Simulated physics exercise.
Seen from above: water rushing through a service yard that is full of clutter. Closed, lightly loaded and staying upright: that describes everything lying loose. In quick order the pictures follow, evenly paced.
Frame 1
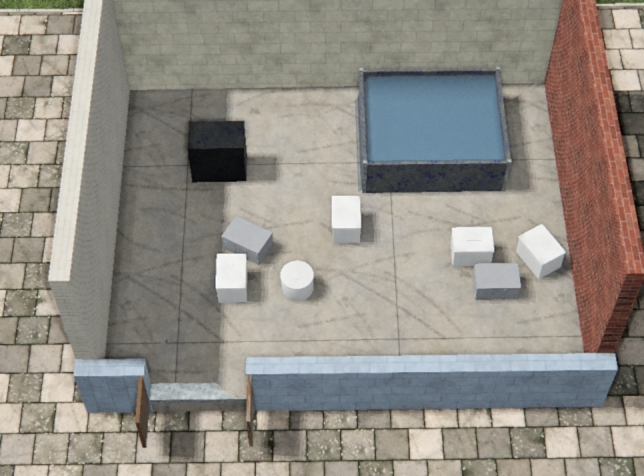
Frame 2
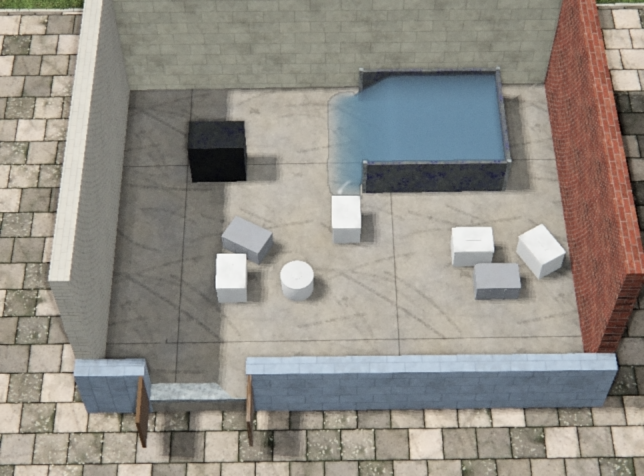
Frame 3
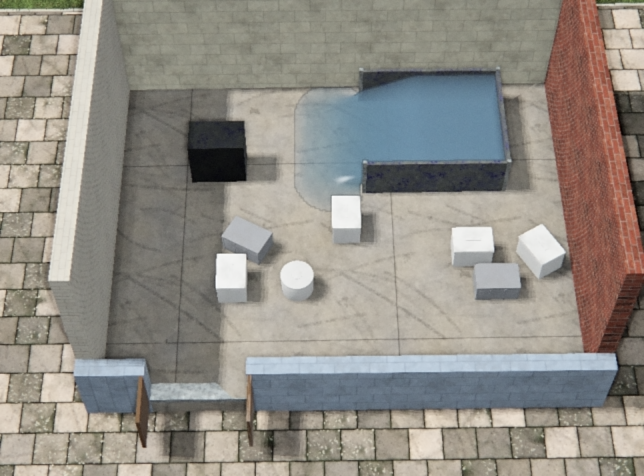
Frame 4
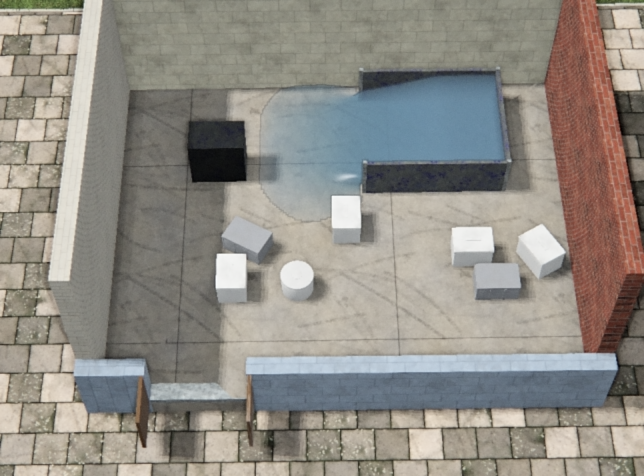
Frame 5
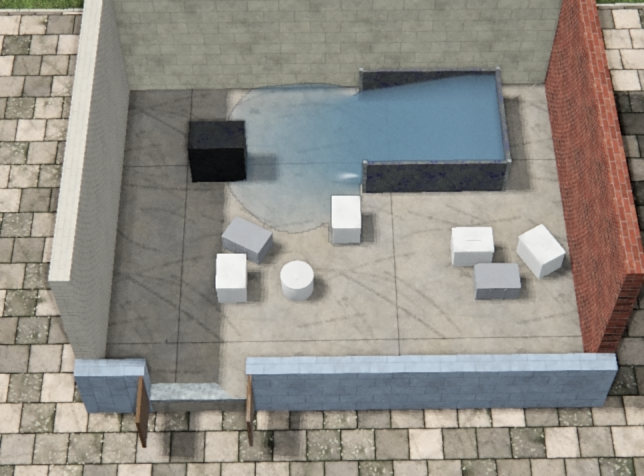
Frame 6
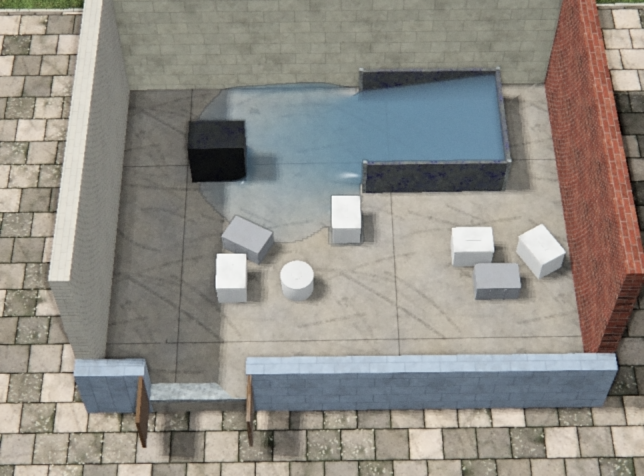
The video shows, from above, water pouring from the open left side of a raised tank in a walled yard, spreading evenly leftward across the floor and around a black block, while the scattered white and gray objects stay still.
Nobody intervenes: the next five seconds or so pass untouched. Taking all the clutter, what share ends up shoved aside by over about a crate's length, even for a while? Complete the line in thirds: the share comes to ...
The share comes to less than a third.
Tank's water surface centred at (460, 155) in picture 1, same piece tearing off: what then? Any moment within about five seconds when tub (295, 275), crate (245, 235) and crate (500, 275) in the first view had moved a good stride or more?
Taking them in turn: Kept near its start; got sent well off; kept near its start.
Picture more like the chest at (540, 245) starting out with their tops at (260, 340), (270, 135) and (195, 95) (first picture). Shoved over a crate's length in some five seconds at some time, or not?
Results - 1: Ends up far away; 2: Ends up far away; 3: Ends up far away.
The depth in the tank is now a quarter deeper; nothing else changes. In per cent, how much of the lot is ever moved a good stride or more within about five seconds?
About 30 per cent.
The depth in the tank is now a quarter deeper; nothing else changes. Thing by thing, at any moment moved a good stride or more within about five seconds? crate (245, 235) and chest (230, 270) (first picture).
Covered that distance; covered that distance.
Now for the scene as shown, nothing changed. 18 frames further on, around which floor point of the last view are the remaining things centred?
(366, 292).
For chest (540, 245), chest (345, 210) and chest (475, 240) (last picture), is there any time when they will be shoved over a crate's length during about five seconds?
In the order given: Fell short, fell short, fell short.
A moment on, 0 of 7 are well off their spots; 0 afloat.
Next, 1 of 7 are well off their spots; 1 afloat.
Later, 2 of 7 are well off their spots; 2 afloat.
In the end, 2 of 7 are well off their spots, and 2 have been at some point; 0 afloat.
